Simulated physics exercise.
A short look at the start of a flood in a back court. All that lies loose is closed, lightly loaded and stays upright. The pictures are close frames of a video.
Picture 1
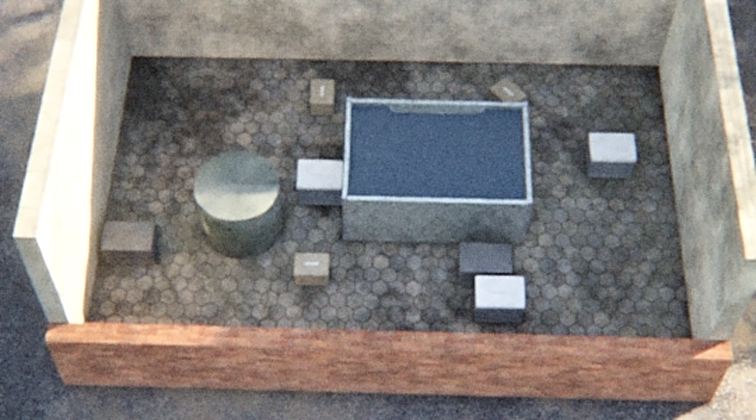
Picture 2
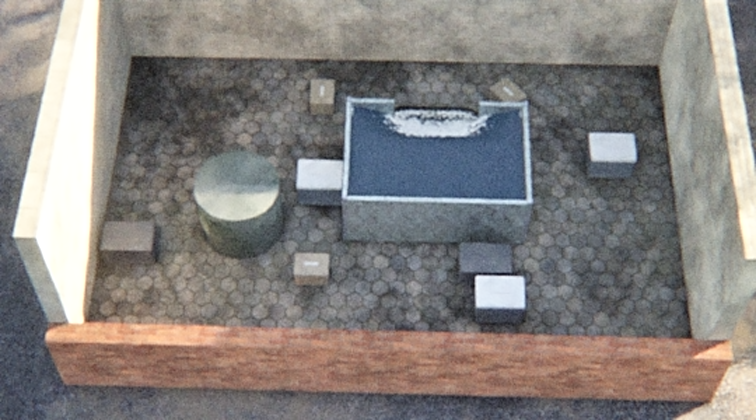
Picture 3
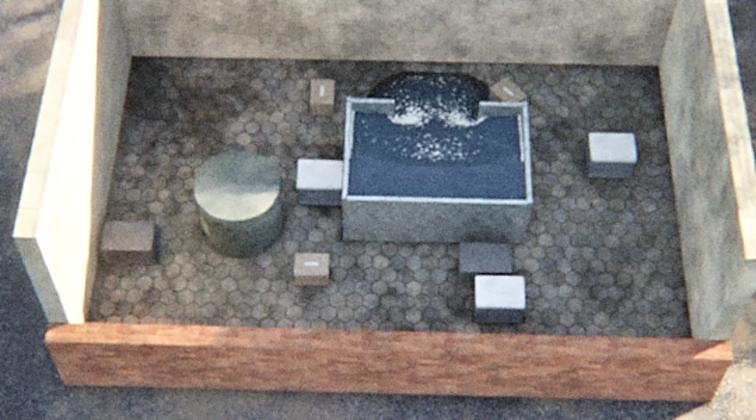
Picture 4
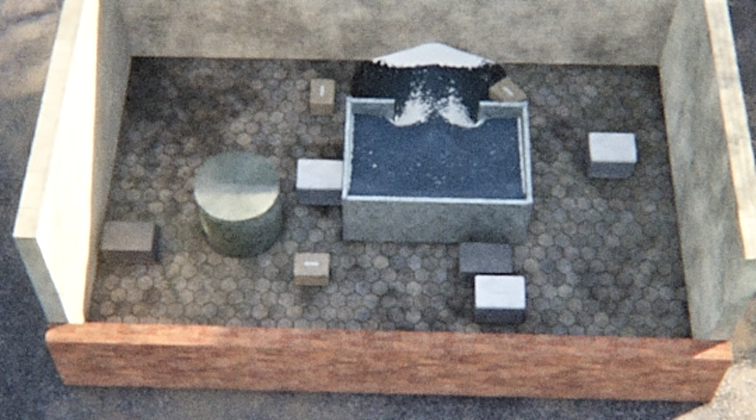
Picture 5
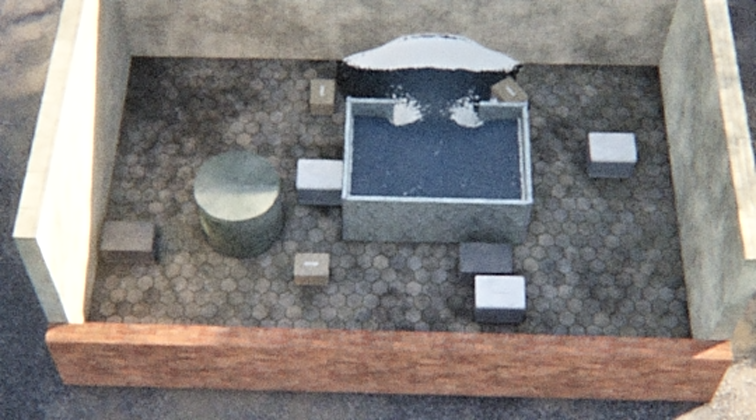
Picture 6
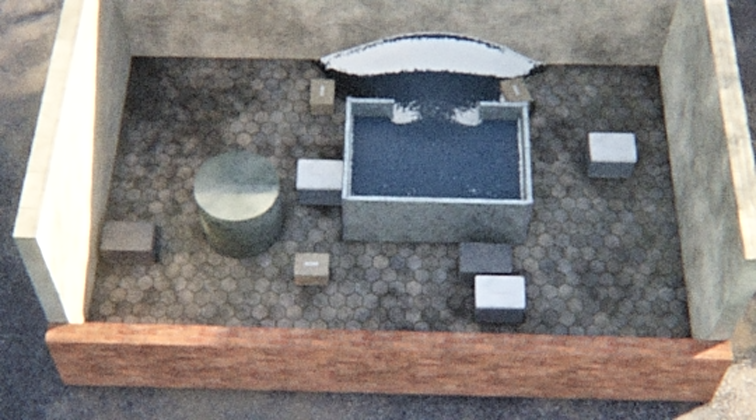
We see a walled, paved court with scattered boxes, a round drum and a rectangular tank of water; water pours through a gap in the tank's back side and spreads along the rear wall, while the boxes barely move.
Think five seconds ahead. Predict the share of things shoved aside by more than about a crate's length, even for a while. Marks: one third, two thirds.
That comes to one to two thirds.
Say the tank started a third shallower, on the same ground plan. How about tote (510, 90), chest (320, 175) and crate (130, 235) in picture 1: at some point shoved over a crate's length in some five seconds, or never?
One after the other: That far or more, not that far, that far or more.
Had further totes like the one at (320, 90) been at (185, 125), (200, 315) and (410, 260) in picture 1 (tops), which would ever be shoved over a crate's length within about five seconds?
In turn: Yes, shifted that much, no.
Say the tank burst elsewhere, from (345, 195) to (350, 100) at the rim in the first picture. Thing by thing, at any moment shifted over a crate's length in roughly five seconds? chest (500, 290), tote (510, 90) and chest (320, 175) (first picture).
As listed: That far or more, shifted that much, moved that far.
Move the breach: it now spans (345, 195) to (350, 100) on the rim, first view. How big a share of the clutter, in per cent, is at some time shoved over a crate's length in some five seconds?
About 80 per cent.
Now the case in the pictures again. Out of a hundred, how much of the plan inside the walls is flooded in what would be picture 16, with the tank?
I make it 50 per cent.
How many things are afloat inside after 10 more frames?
I count 1.
A moment on, 0 of 8 are well off their spots; 0 afloat.
Next, 2 of 8 are well off their spots; 1 afloat.
Later, 4 of 8 are well off their spots; 1 afloat.
In the end, 5 of 8 are well off their spots, and 5 have been at some point; 3 afloat.
